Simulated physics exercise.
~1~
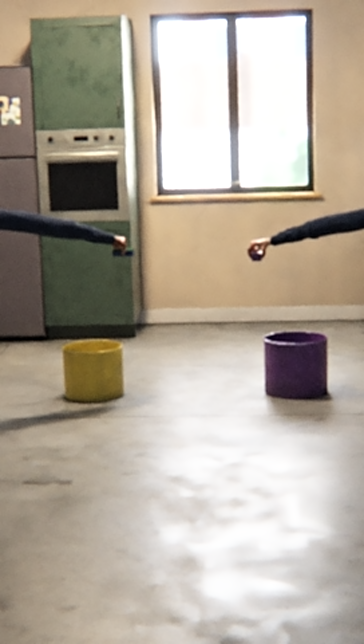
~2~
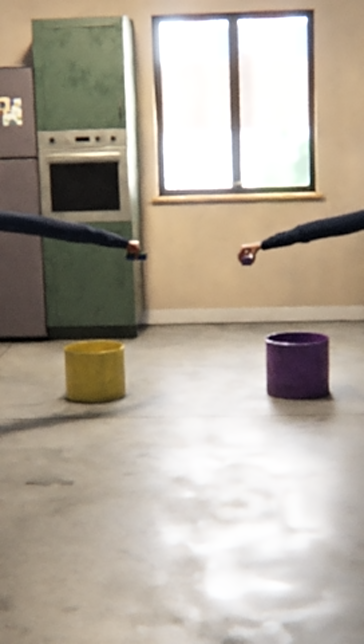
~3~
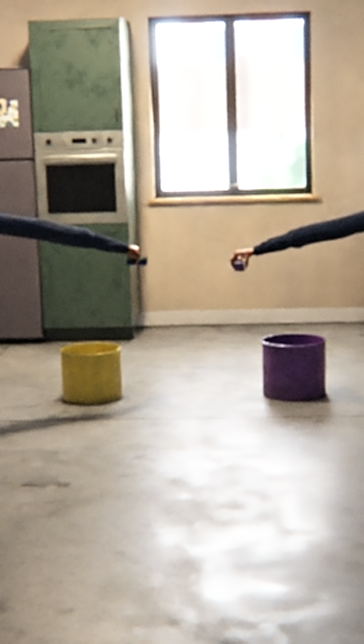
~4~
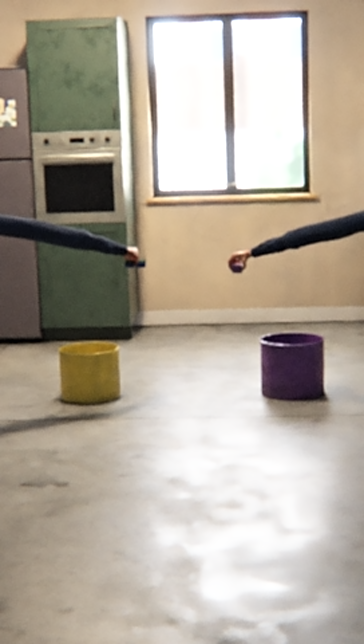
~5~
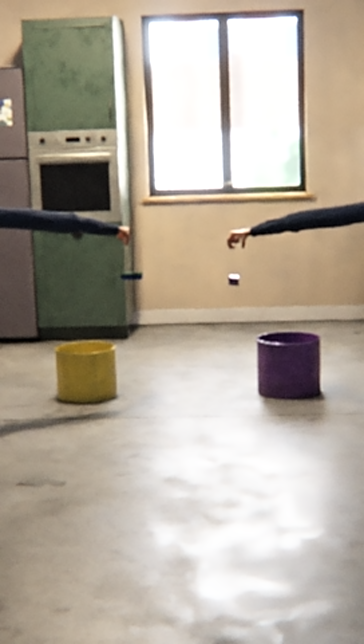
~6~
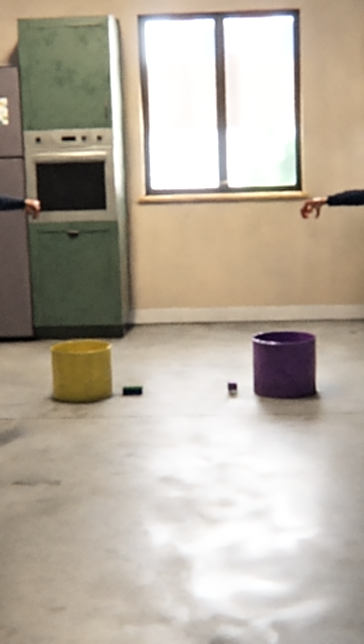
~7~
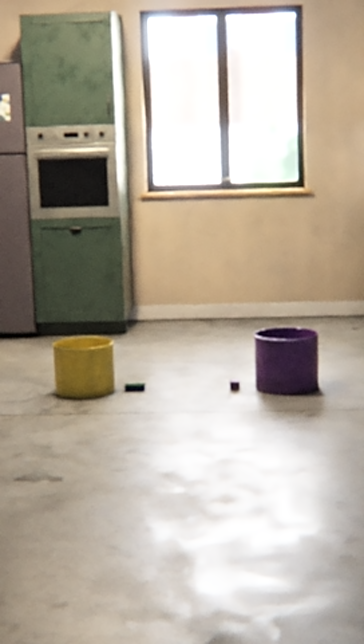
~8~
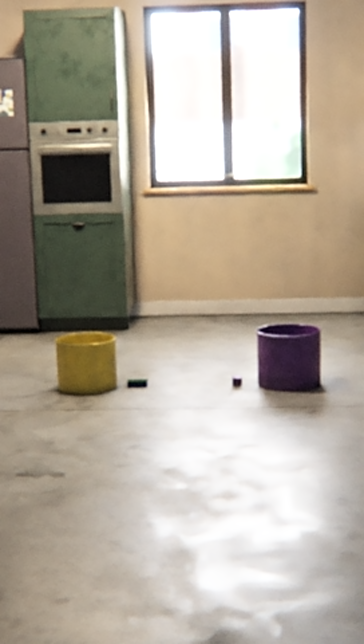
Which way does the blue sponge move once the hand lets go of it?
The blue sponge moves down, dropping to the floor beside the yellow bin.
